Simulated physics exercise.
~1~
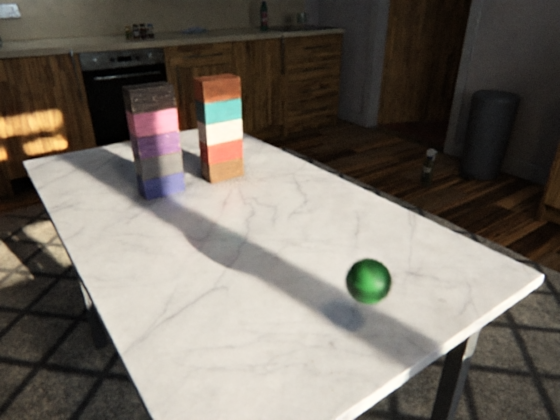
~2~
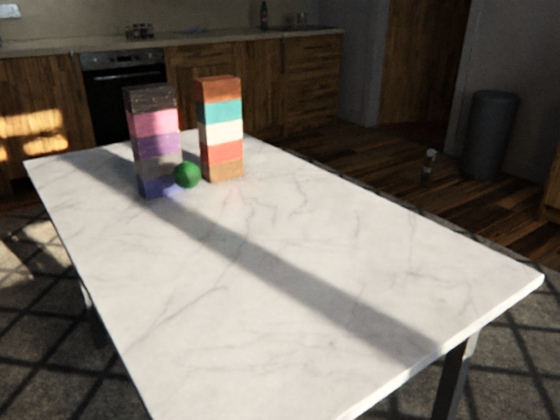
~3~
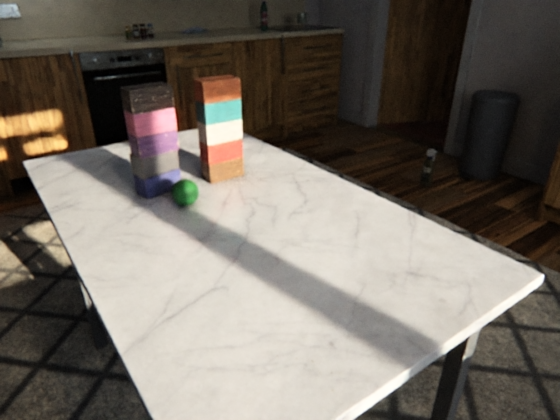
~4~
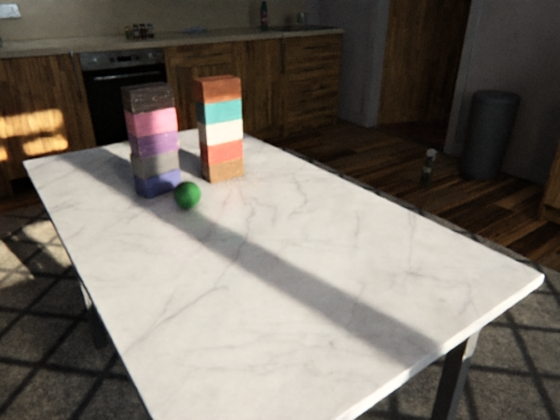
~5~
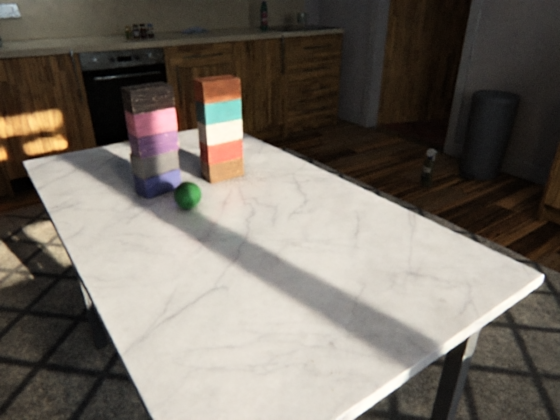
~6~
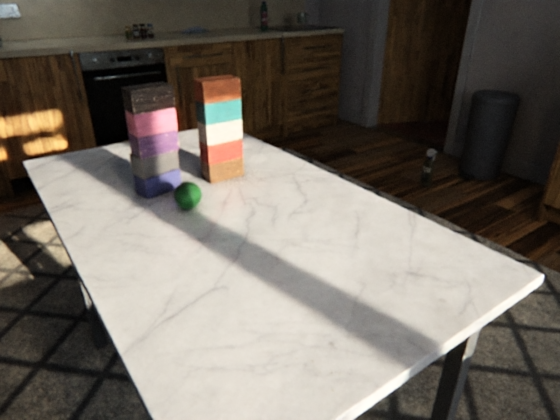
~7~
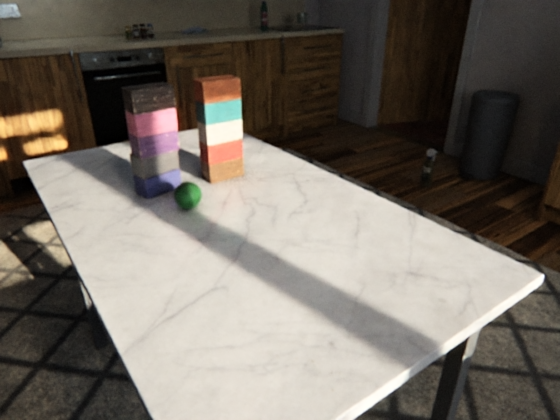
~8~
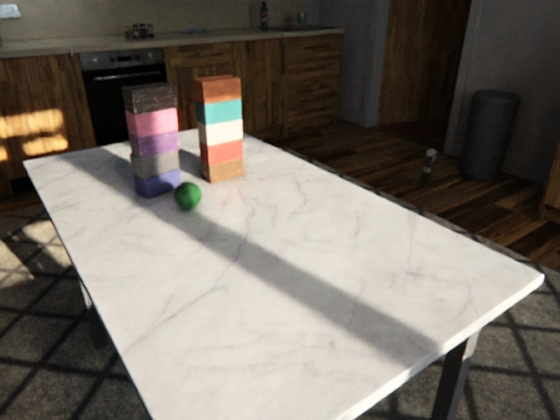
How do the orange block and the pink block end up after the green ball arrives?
Both stay in place. The orange block is still on top of the right stack, and the pink block is still in the left stack.
